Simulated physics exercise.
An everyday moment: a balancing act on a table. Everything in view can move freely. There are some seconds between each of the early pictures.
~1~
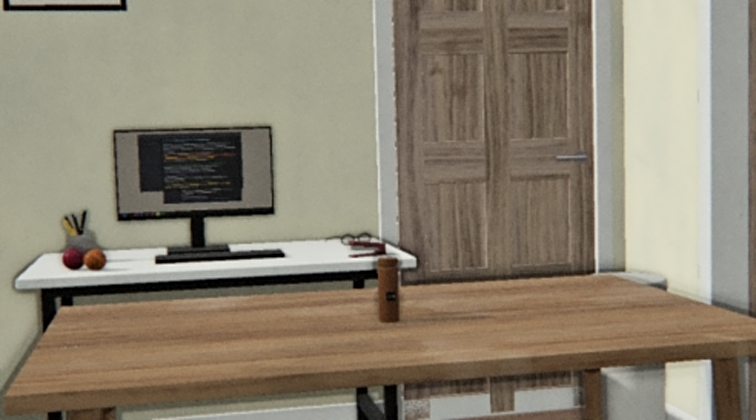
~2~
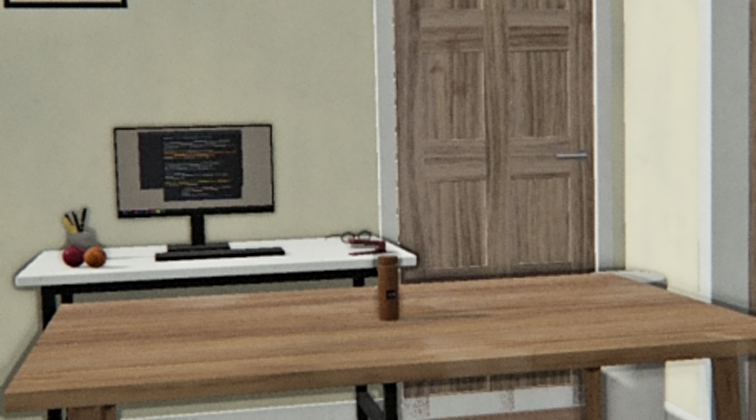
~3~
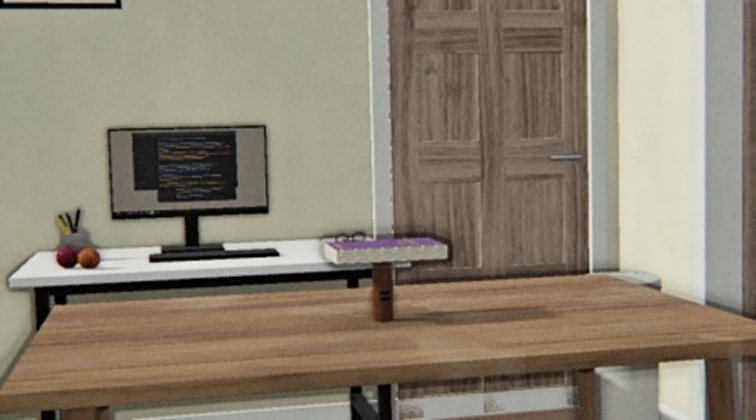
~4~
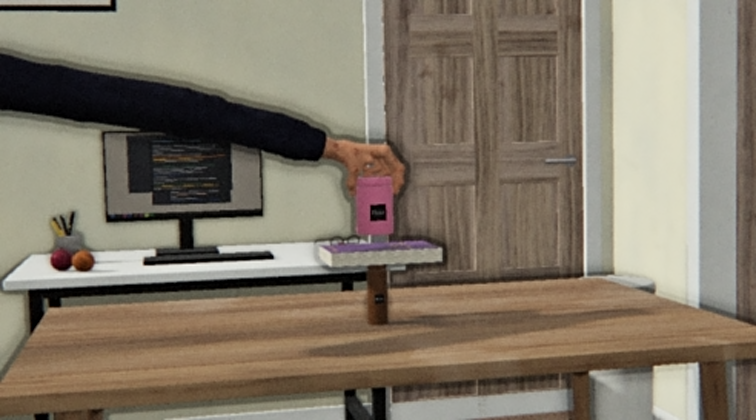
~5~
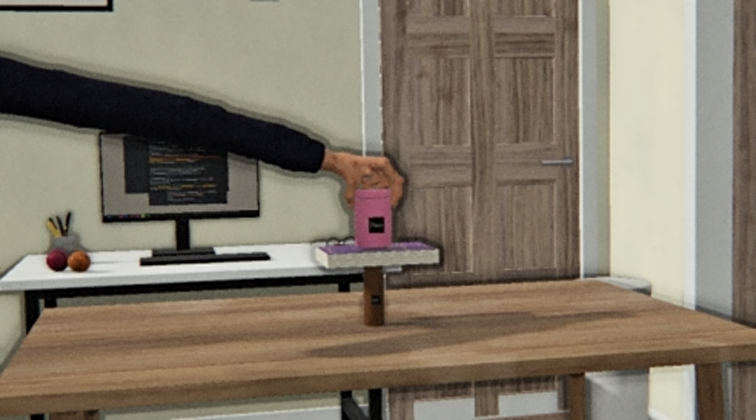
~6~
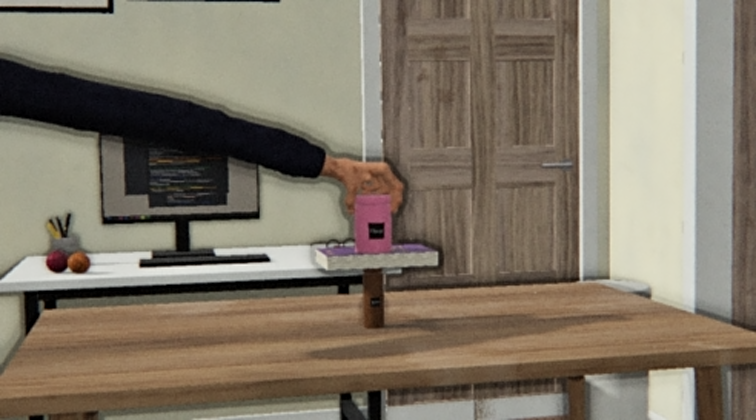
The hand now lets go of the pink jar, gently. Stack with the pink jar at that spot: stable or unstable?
Stable.
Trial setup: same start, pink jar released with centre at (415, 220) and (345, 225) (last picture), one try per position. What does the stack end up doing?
First case: It collapses; second case: It remains standing.
Then, 0.10 s on from there, no change.
Then, 0.40 s on from there, pink jar resting near (373, 224).
In the end, all 3 unmoved. At the end, from the last picture's camera, pink jar near (373, 224). The stack keeps its balance.
